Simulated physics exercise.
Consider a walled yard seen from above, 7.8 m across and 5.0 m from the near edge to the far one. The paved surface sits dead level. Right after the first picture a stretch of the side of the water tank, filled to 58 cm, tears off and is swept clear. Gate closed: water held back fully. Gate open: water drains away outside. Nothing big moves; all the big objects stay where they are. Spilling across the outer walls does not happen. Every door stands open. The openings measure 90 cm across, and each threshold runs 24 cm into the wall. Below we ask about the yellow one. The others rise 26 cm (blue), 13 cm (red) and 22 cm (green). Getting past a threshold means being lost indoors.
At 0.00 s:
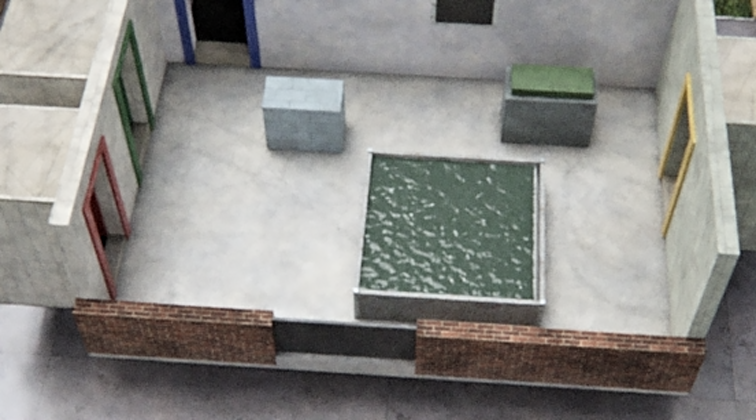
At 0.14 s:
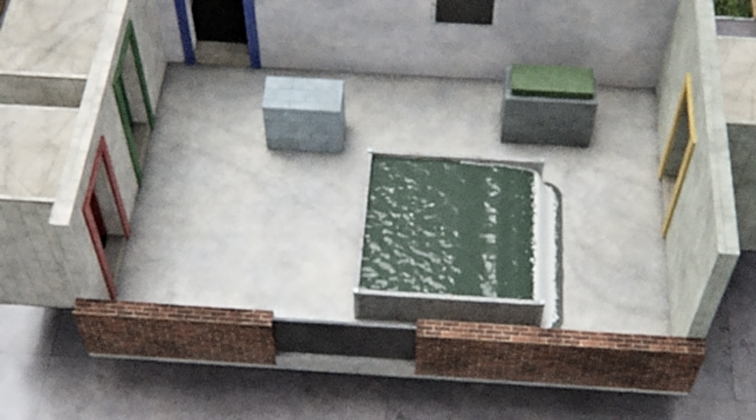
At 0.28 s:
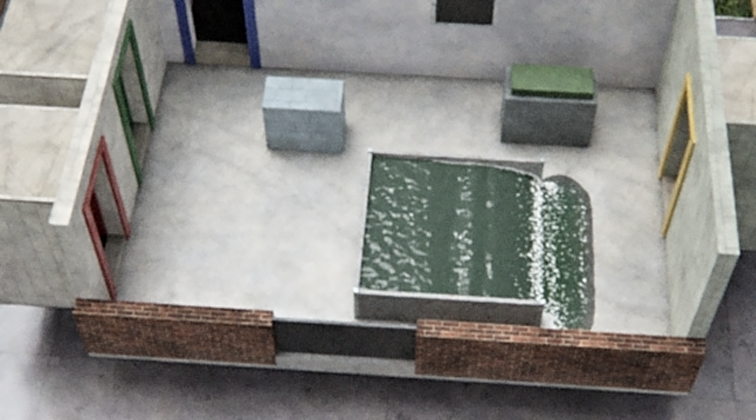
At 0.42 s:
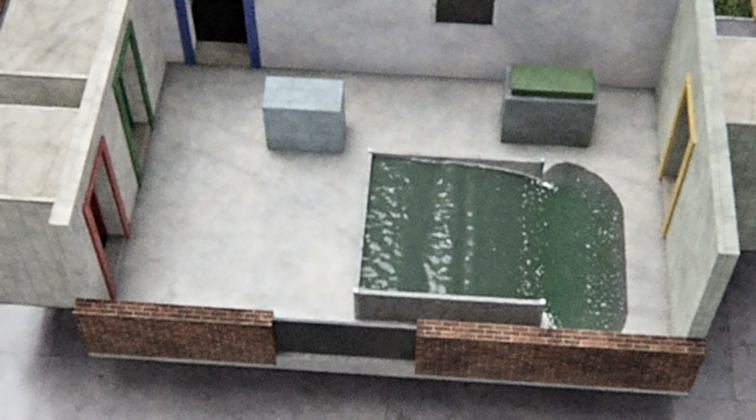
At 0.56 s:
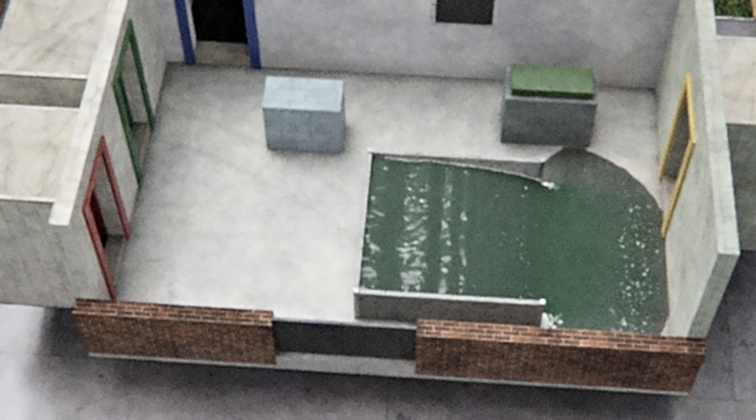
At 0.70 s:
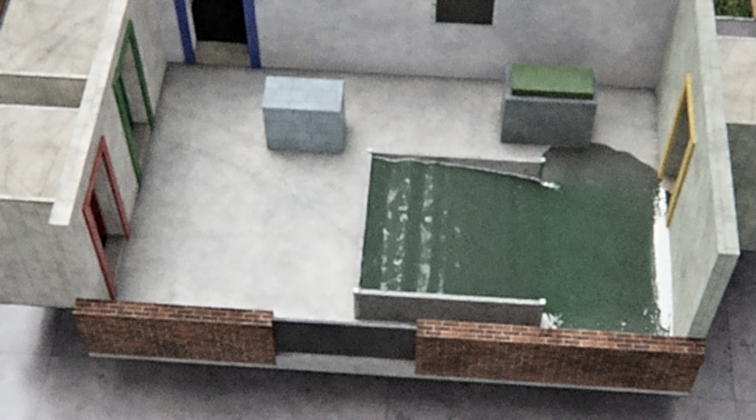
The video shows a walled yard with a square tank of green water; the tank's right side gives way, and water pours out, spreading rightward across the pale floor until it reaches the right wall and the yellow door.
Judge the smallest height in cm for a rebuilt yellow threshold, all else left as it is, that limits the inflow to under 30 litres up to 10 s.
Roughly 28 cm at the least.
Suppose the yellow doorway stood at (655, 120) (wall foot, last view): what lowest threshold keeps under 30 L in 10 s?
Close to 25 cm at the least.
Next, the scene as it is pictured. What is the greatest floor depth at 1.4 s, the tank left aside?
Max depth: About 46 cm.
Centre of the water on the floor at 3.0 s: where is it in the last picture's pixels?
I'd say around (558, 249).
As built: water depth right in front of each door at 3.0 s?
Yellow door 28 cm, blue door 0 cm, red door 0 cm, green door 0 cm.
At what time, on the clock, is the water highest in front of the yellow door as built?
Roughly 2.0 s.
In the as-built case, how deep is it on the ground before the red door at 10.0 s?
It stands about 9.5 centimetres deep.
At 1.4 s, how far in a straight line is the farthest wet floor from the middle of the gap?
Roughly 3.4 m from the gap.
After 1.4 s water covers 25 % of the floor, deepest (46 cm) near (671, 367); 31 cm at the yellow door, 44 litres in over its 13 cm threshold.
After 3.0 s water covers 35 % of the floor, deepest (38 cm) near (653, 94); 28 cm at the yellow door, 206 litres in over its 13 cm threshold.
After 10.0 s water covers 95 % of the floor, deepest (16 cm) near (631, 364); 10 cm at the yellow door, 283 litres in over its 13 cm threshold.
At the yellow door as built, the water arrived by 0.7 s and peaked near 34 cm at 2.0 s.
Run again over the same 10 s with other heights there, 56 litres in over 25 cm, 5 litres over 33.5 cm. The limit of 30 litres is kept from about 28 cm up.
